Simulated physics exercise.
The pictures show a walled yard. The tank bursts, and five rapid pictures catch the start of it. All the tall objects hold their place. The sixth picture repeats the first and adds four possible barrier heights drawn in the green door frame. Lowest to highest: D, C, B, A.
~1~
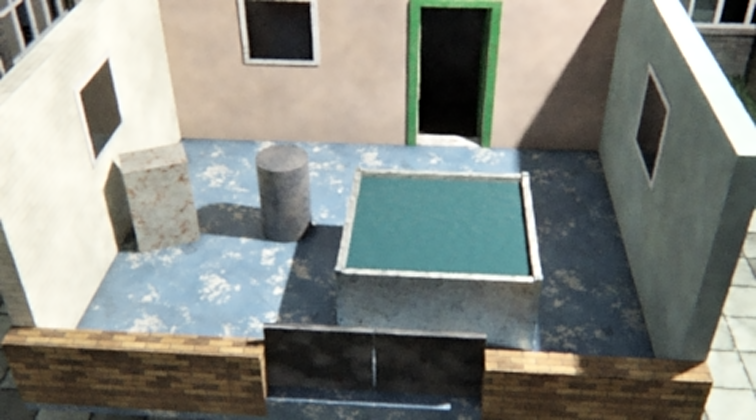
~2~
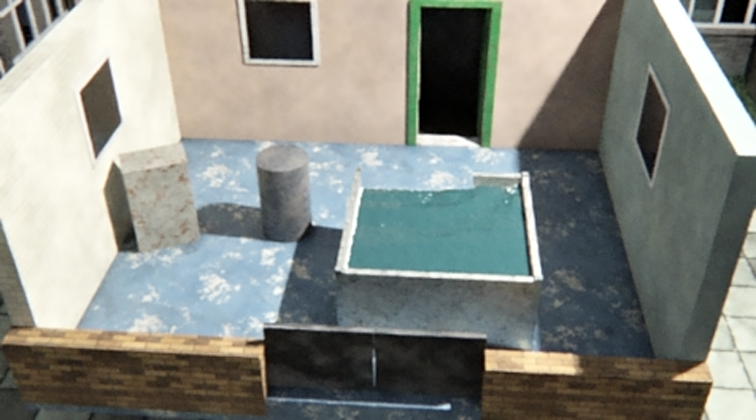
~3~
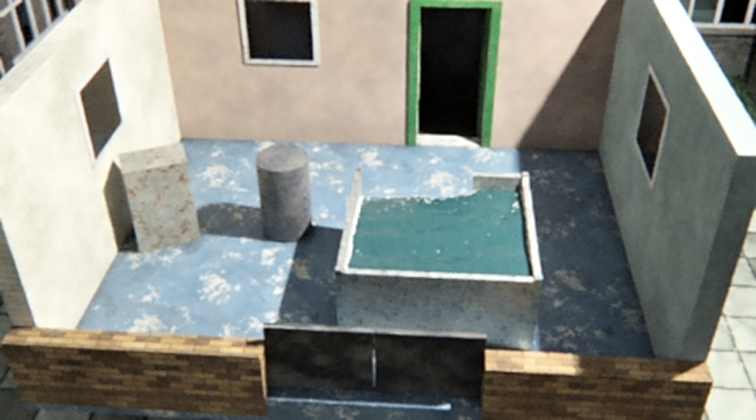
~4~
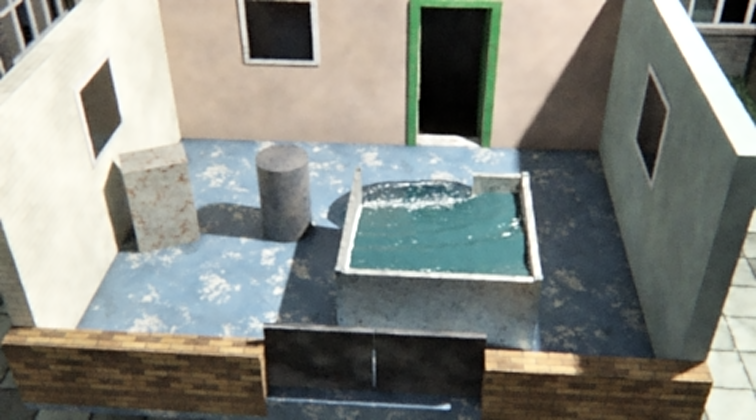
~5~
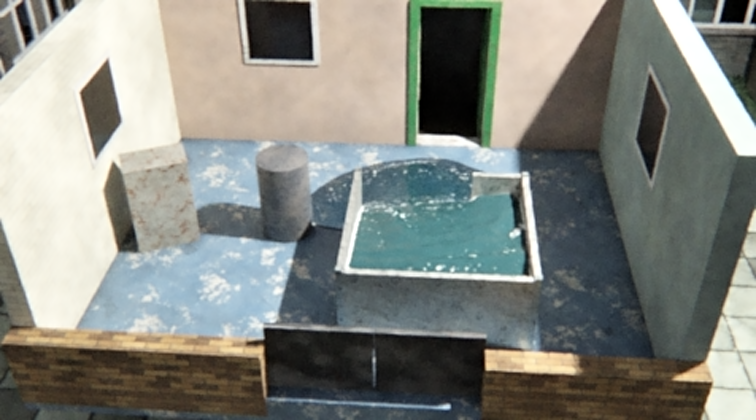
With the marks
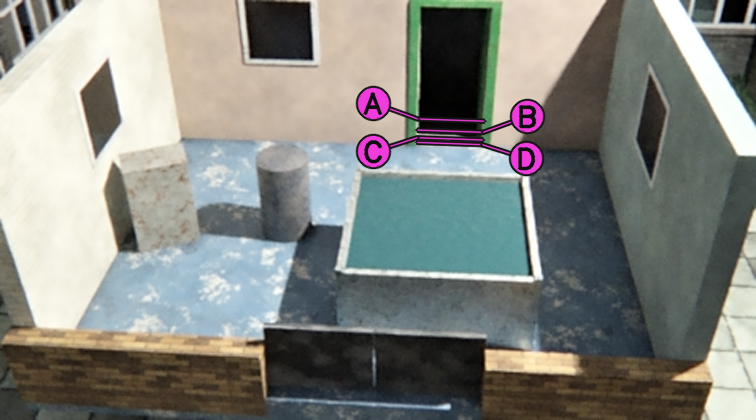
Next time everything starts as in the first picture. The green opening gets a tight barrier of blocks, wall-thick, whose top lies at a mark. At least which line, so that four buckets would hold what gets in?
Use height A.
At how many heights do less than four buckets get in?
One.
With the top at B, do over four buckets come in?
Yes.
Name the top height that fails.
Here it is height B.
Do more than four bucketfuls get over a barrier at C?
Yes, it does.
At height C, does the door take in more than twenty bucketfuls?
Yes, it does.
On the marked copy, A at (450, 120); B at (450, 131); C at (449, 138); D at (449, 143); from the bottom up D, C, B, A.
Choosing A, a bucket or two gets in.
Choosing B, about 13 bucketfuls get in.
Choosing C, dozens of bucketfuls pour in.
Choosing D, dozens of bucketfuls pour in.
